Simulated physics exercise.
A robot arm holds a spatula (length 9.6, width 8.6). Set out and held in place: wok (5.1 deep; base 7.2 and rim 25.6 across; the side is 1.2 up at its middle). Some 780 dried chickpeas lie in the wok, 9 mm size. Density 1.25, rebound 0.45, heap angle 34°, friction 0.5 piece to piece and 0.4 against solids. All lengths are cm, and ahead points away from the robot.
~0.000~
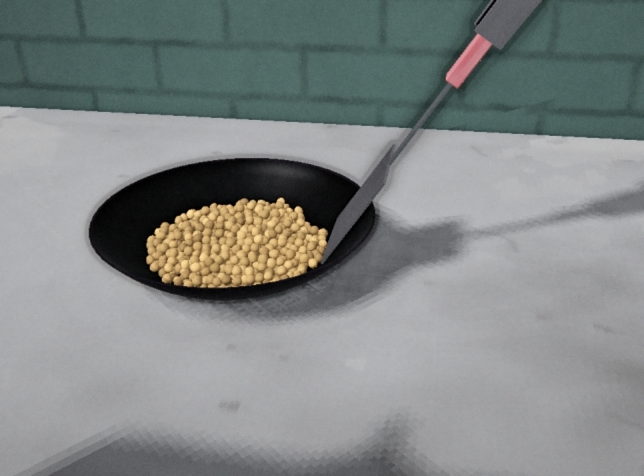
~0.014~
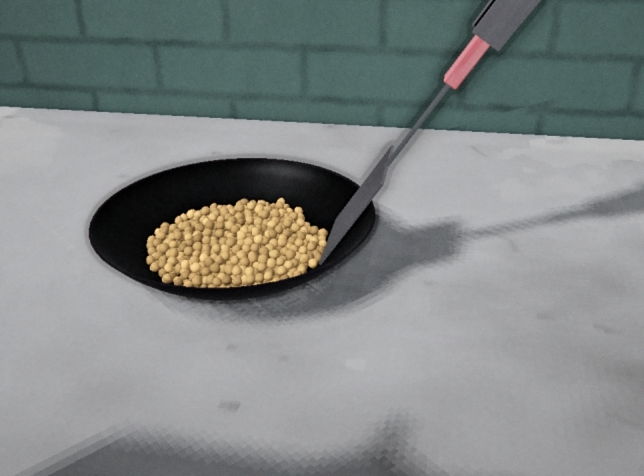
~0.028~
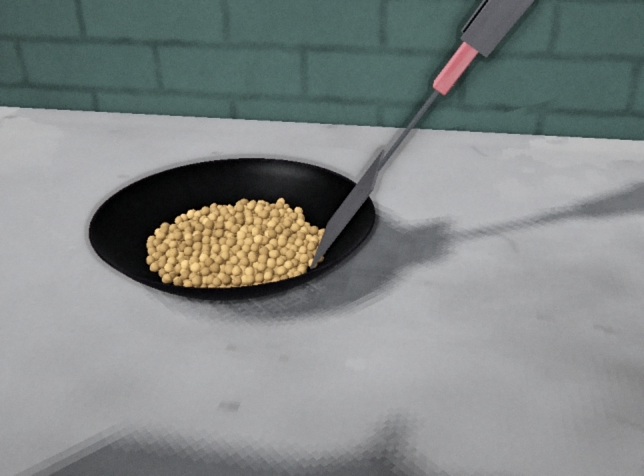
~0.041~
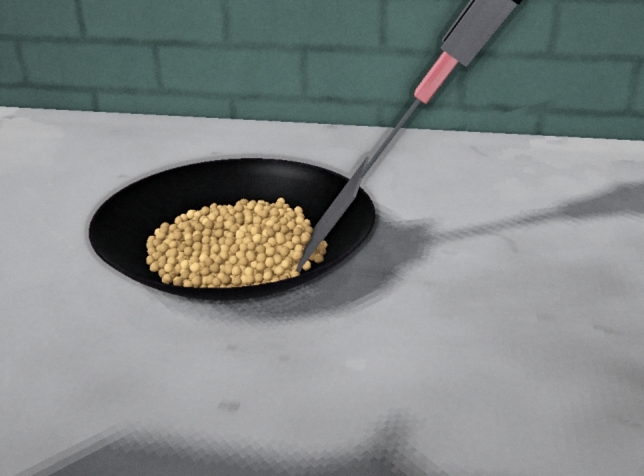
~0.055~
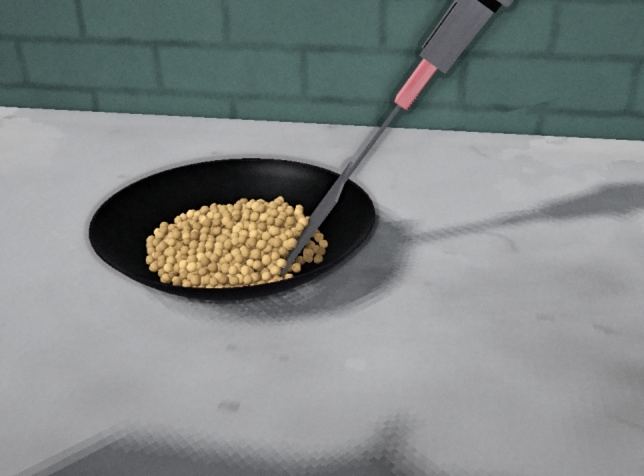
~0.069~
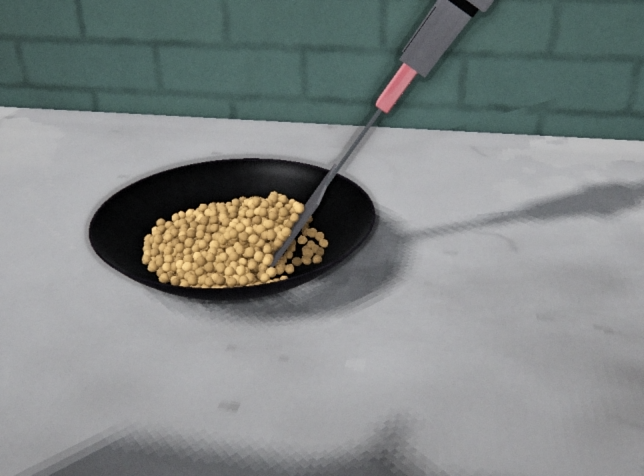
We see a spatula held by a robot arm at the right side of a black wok of chickpeas; its blade moves left into the heap, pushing some chickpeas leftward while a few remain on its right.
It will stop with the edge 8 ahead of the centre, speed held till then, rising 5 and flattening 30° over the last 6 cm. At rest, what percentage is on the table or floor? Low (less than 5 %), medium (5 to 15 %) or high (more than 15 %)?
A high share, more than 15 %, ends on the table or floor.
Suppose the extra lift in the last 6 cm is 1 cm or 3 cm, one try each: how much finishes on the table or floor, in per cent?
Some 35 and 35 per cent.
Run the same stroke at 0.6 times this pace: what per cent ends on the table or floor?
Some 15 per cent.
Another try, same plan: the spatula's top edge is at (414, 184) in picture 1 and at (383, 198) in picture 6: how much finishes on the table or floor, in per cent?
About 10 per cent.
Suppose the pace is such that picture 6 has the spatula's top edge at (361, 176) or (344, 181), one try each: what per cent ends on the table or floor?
Some 10 and 25 per cent.
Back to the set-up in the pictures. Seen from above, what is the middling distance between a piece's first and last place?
About 6 cm.
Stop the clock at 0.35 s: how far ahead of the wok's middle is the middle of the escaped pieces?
Roughly 26 cm.
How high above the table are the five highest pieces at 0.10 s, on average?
About 7 cm.
After 0.10 s, sloping 57°, highest piece 8 above the table; 783 in the wok.
After 0.14 s, sloping 47°, highest piece 10 above the table; 783 in the wok.
After 0.35 s, sloping 27°, highest piece 14 above the table; 528 in the wok, 121 on the table or floor, 134 on the blade or in flight.
After 1.40 s, sloping 27°, highest piece 5 above the table; 526 in the wok, 257 on the table or floor.
In the end, 526 in the wok, 257 on the table or floor. That is 33 % on the table or floor.
